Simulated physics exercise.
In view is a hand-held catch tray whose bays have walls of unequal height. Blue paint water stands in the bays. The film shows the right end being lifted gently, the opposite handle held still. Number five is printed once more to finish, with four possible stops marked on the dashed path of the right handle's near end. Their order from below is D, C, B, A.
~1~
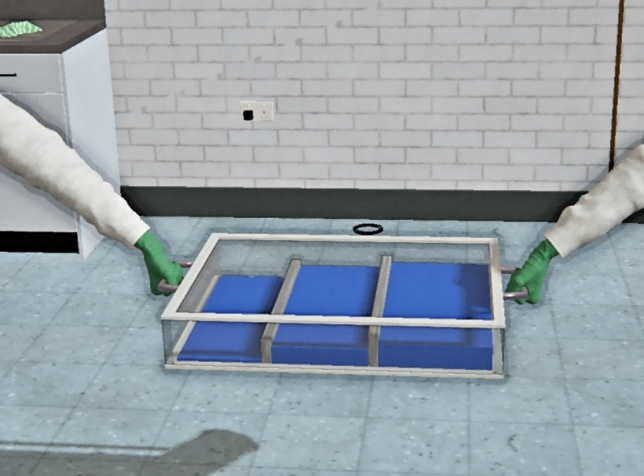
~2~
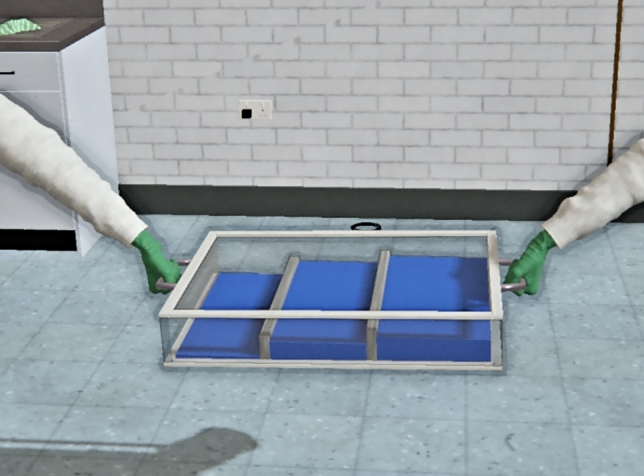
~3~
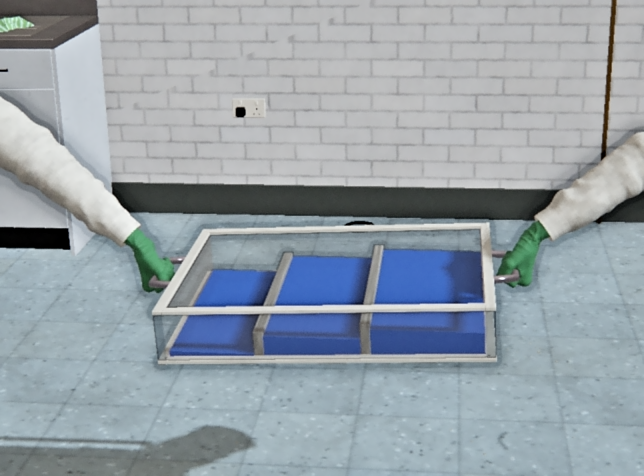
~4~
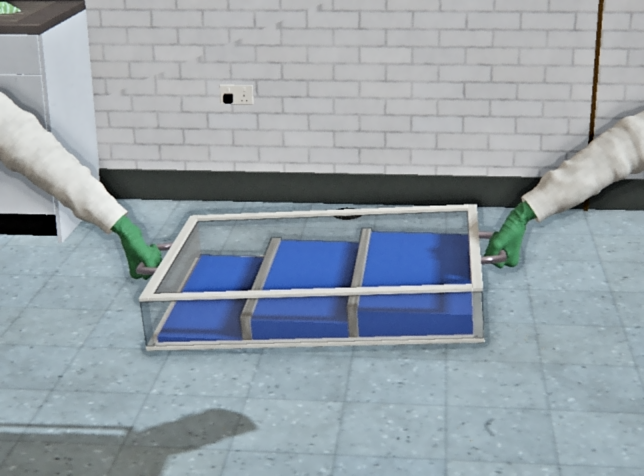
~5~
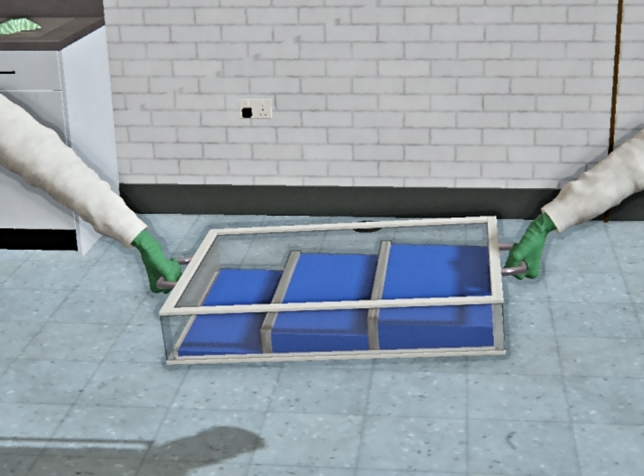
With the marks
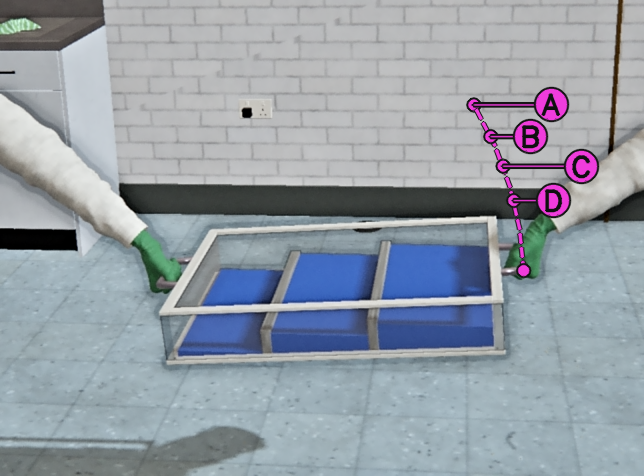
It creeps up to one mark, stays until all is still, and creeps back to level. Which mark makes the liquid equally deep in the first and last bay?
The answer is mark D.
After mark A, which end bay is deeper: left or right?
The left one.
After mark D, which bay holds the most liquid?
That is the right bay.
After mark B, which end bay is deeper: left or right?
The left end bay.
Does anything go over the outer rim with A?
Yes.
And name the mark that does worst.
It is A.
In magenta, A at (473, 104); B at (490, 136); C at (503, 166); D at (513, 200).
With A, the left end bay stands much deeper than the other; about 21 % goes over the rim.
With B, the left end bay stands much deeper than the other; about 4 % goes over the rim.
With C, the left end bay stands much deeper than the other; nothing spills.
With D, the two end bays stand about equally deep; nothing spills.
